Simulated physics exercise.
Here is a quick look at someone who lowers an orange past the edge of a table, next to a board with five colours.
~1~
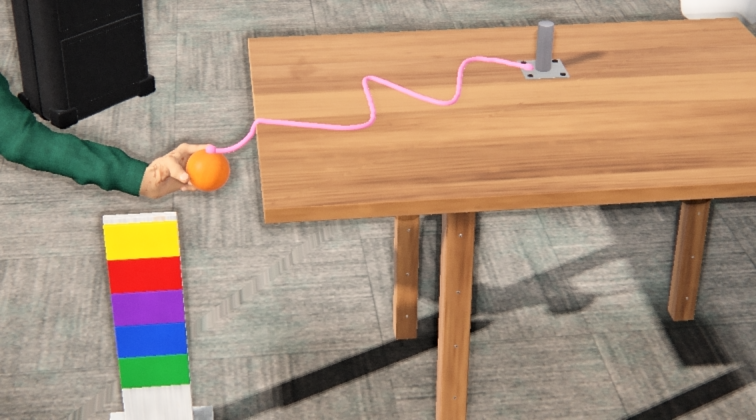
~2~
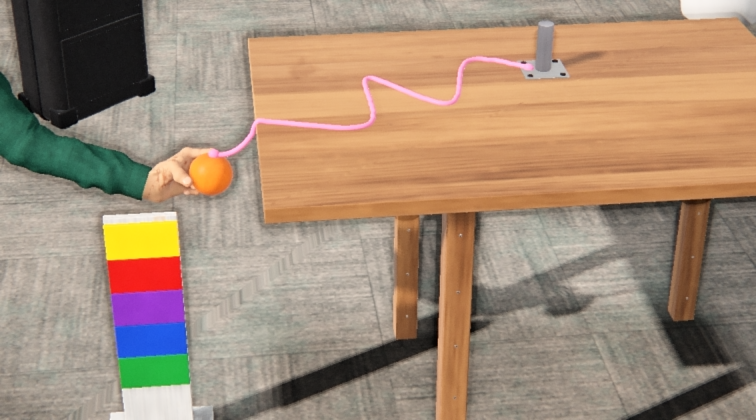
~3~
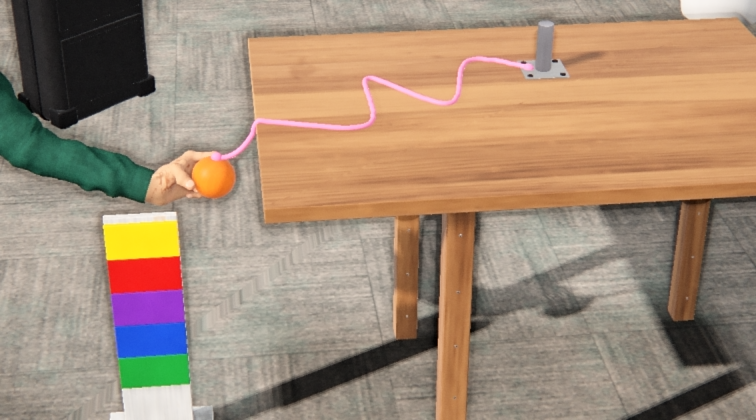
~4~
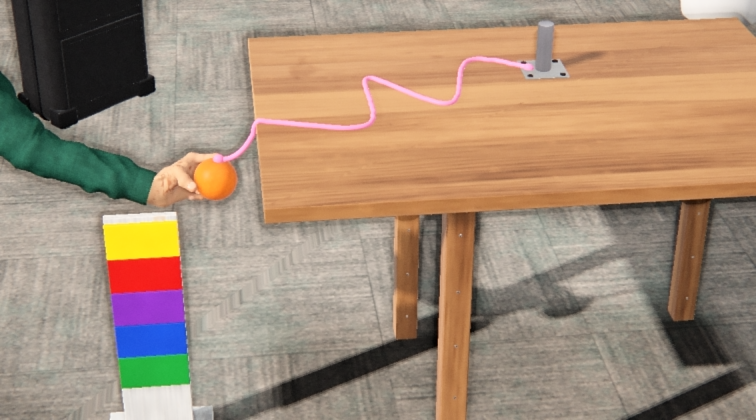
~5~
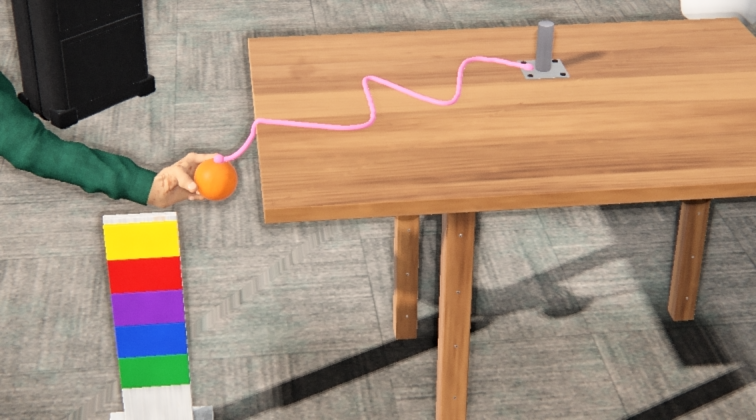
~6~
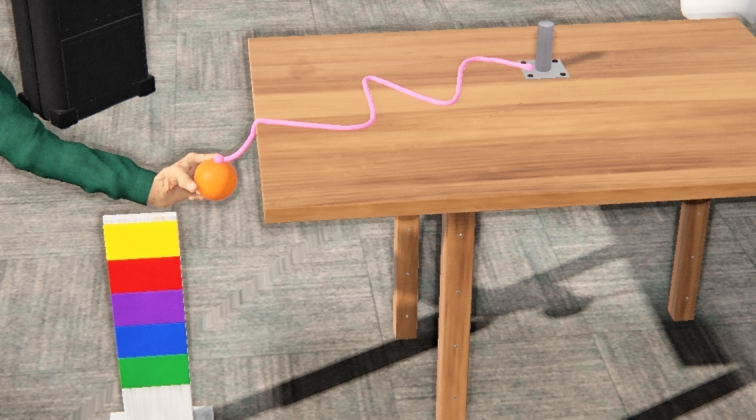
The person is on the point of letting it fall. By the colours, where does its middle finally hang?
At the green band.
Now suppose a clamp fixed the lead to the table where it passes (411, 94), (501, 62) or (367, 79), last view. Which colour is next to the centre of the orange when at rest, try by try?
Lab note: Try 1 purple; try 2 green; try 3 red.
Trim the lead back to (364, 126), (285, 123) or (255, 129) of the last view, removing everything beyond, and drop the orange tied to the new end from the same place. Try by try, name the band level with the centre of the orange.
Here's the sequence: Yellow; next: Purple; last: Blue.
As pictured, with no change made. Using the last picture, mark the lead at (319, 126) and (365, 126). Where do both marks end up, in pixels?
(262, 242) for the first, (260, 204) for the second.
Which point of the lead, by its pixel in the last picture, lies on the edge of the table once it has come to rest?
You'll find it somewhere around (365, 85).
Early on, orange near (248, 356); level with green.
Midway, orange near (279, 351); level with green.
Finally, orange near (268, 357); level with green. Its middle rests at the green band.
